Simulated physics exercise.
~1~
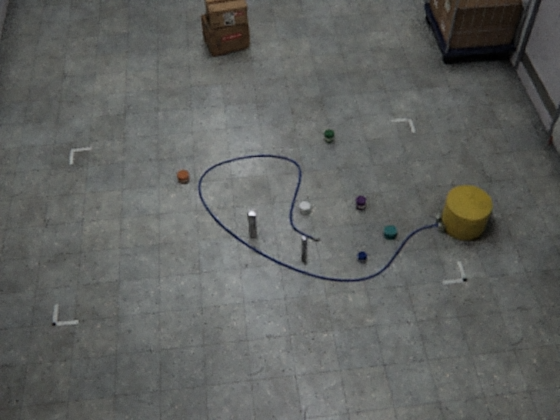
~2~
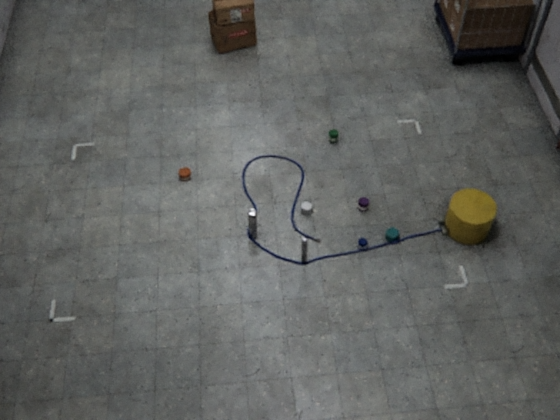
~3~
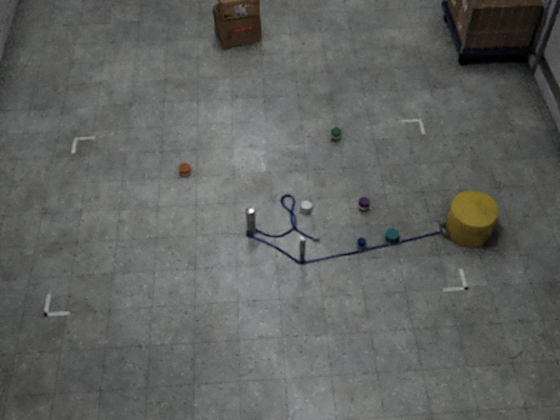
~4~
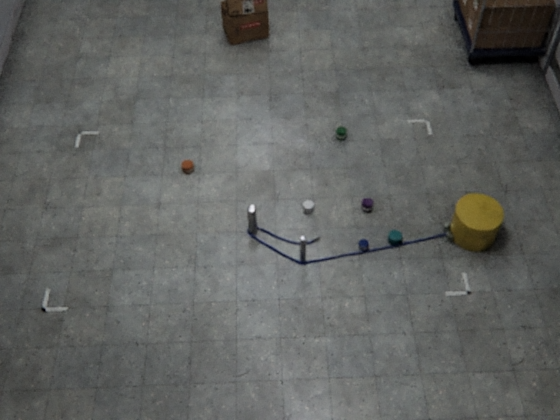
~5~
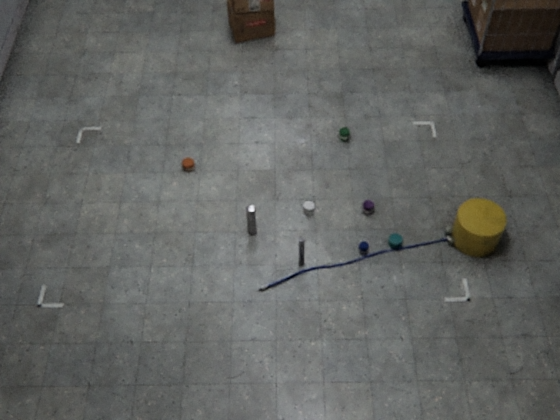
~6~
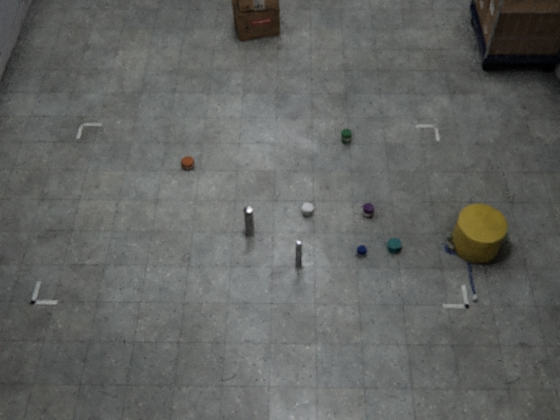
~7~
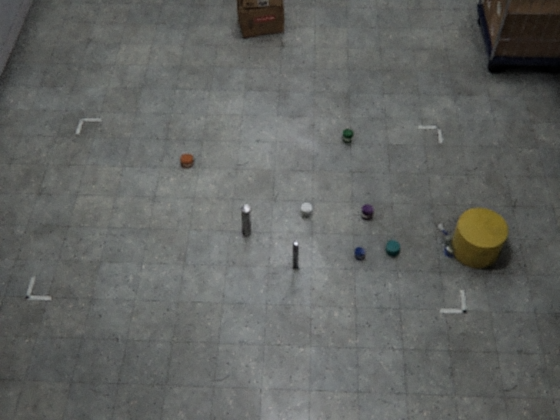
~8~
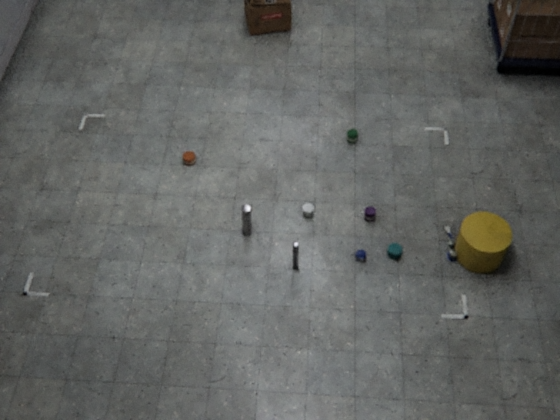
A yellow drum on a gray tiled floor drew in a long blue cord, its loop tightening around two short posts and nudging a small blue jar slightly before slipping free, until only a short end remained beside the drum.
